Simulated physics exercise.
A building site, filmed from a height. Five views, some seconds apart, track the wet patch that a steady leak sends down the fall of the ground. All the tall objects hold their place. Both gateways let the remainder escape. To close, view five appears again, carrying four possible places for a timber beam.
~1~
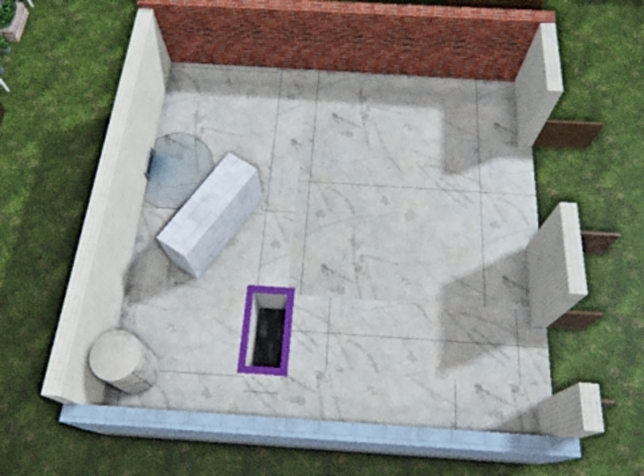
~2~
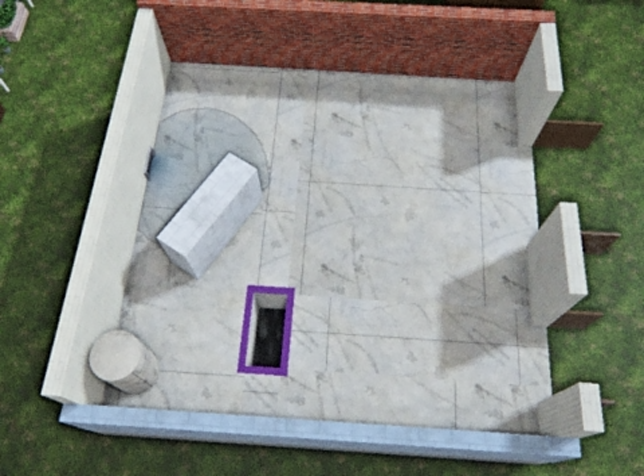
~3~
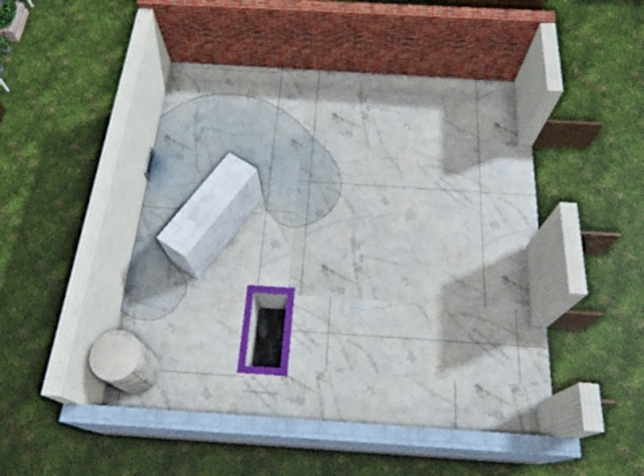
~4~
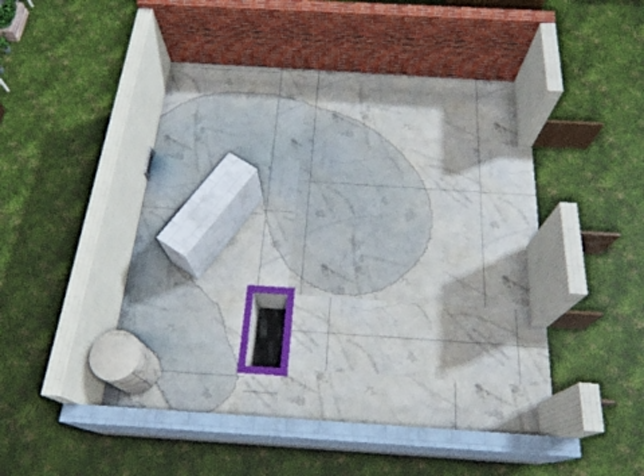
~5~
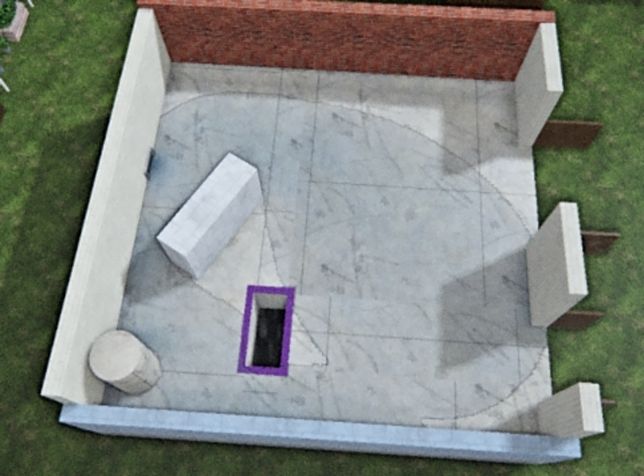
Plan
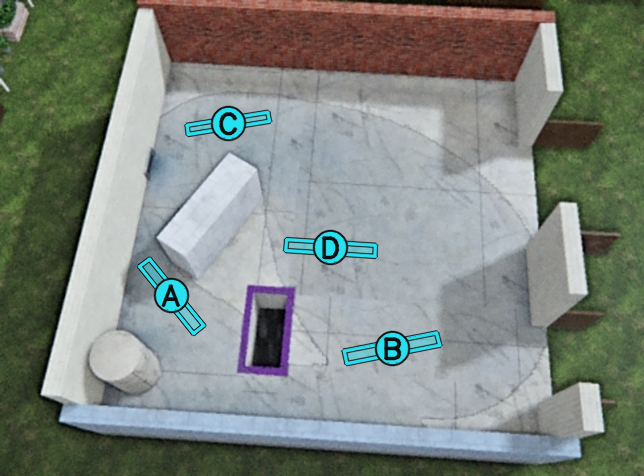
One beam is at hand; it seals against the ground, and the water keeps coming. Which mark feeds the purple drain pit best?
It is A.
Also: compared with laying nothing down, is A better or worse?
It is better.
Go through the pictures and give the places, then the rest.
The first frame shows outfall at (148, 163); purple drain pit at (267, 329); open gate at (534, 364); open gate at (522, 194); 3 % of the ground under water, visible out to (189, 138); purple drain pit still dry.
In the second frame, 10 % of the ground under water, visible out to (252, 139); purple drain pit still dry.
In the third frame, 19 % of the ground under water, visible out to (331, 197); purple drain pit still dry.
In the fourth frame, 38 % of the ground under water, visible out to (417, 254); purple drain pit still dry.
In the fifth frame, 68 % of the ground under water, visible out to (531, 353); purple drain pit taking water.
In cyan, A from (144, 262) to (198, 329); B from (345, 357) to (438, 339); C from (187, 129) to (268, 116); D from (286, 245) to (375, 250).
With A, about 16 % of the stream goes into the purple drain pit, about 83 % out by the gates.
With B, about 9 % of the stream goes into the purple drain pit, about 90 % out by the gates.
With C, about 8 % of the stream goes into the purple drain pit, about 91 % out by the gates.
With D, about 9 % of the stream goes into the purple drain pit, about 90 % out by the gates.
